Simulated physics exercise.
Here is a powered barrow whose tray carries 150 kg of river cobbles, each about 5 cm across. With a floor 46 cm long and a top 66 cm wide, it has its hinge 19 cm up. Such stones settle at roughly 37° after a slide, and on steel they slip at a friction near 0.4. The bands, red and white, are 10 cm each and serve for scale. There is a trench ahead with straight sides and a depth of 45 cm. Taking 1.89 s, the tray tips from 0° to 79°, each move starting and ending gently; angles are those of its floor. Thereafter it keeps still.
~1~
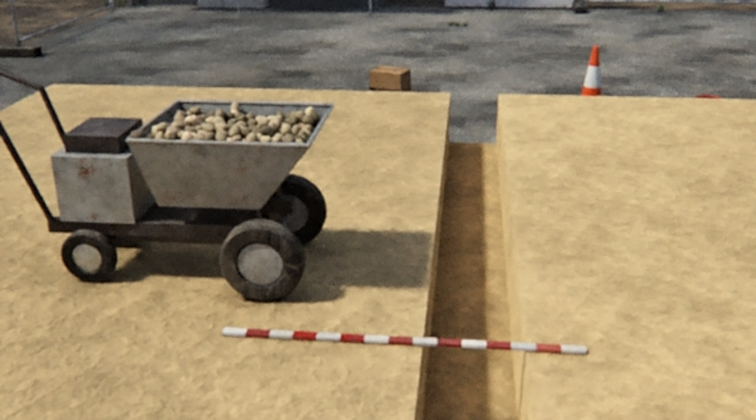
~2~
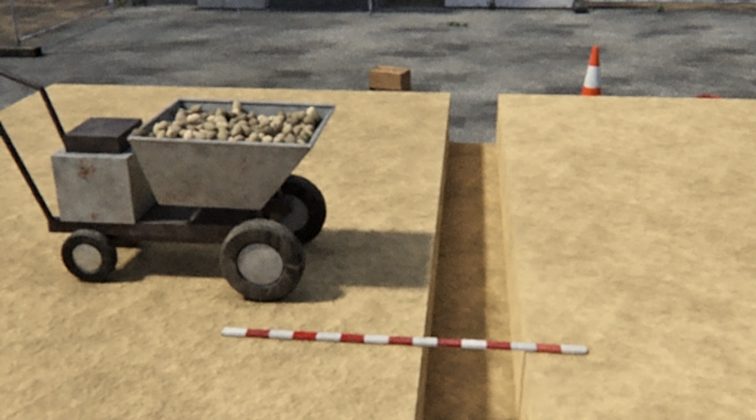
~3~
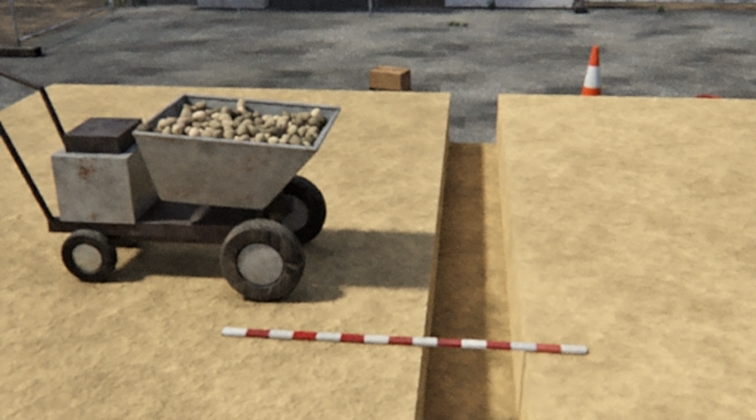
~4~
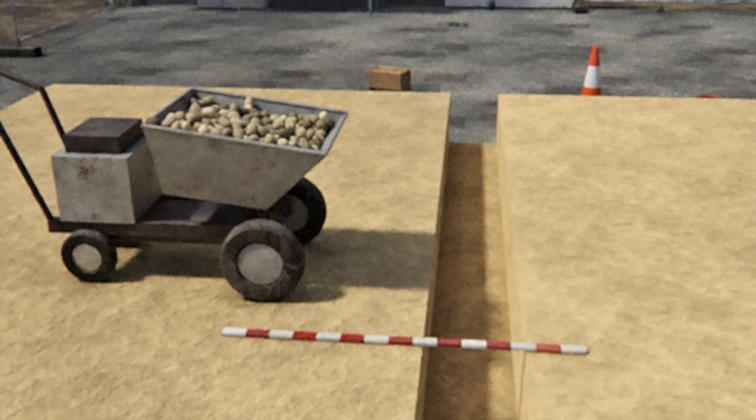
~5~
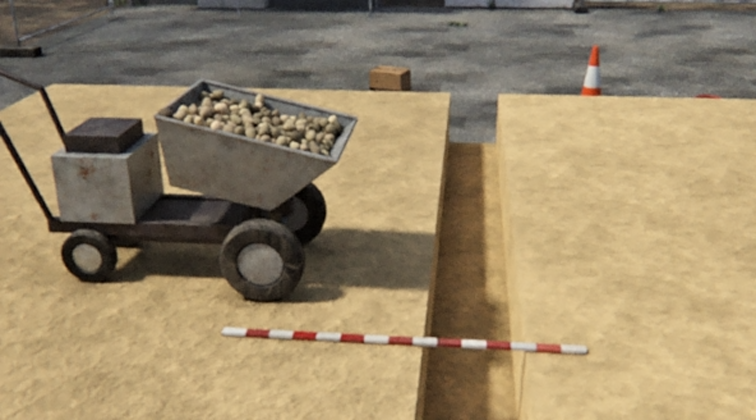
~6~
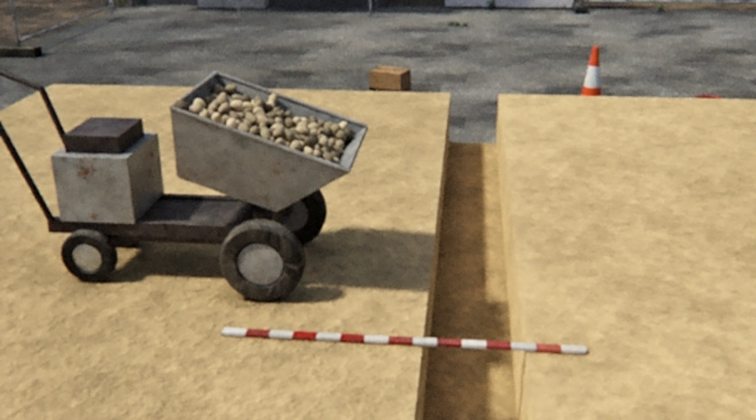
A powered barrow's grey tray of river cobbles slowly tilting forward to the right, beside a straight trench and red-and-white pole.
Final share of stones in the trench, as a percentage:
70 per cent.
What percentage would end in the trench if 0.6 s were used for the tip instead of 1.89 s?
Something close to 80 per cent.
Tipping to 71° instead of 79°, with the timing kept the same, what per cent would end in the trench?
About 90 per cent would end up in the trench.
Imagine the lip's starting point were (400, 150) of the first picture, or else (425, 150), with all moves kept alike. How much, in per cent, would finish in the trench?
Near 75 and near 20 percent.
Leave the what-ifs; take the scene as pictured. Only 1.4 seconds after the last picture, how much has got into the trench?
Some 50 per cent of the load by that point.
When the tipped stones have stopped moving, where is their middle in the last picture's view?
Their centre sits close to (470, 348).
Then, 0.8 s after the last picture the floor is at 67°, 95 % in the tray, 4 % short of the trench, 1 % in the trench; the foremost stones are at (446, 276).
Then, 1.4 s after the last picture the floor is at 79°, 41 % in the tray, 9 % short of the trench, 50 % in the trench; the foremost stones are at (510, 341).
Then, 1.7 s after the last picture the floor is at 79°, 24 % in the tray, 11 % short of the trench, 65 % in the trench; the foremost stones are at (509, 345).
Then, 3.7 s after the last picture the floor is at 79°, 19 % in the tray, 11 % short of the trench, 70 % in the trench; the foremost stones are at (510, 341).
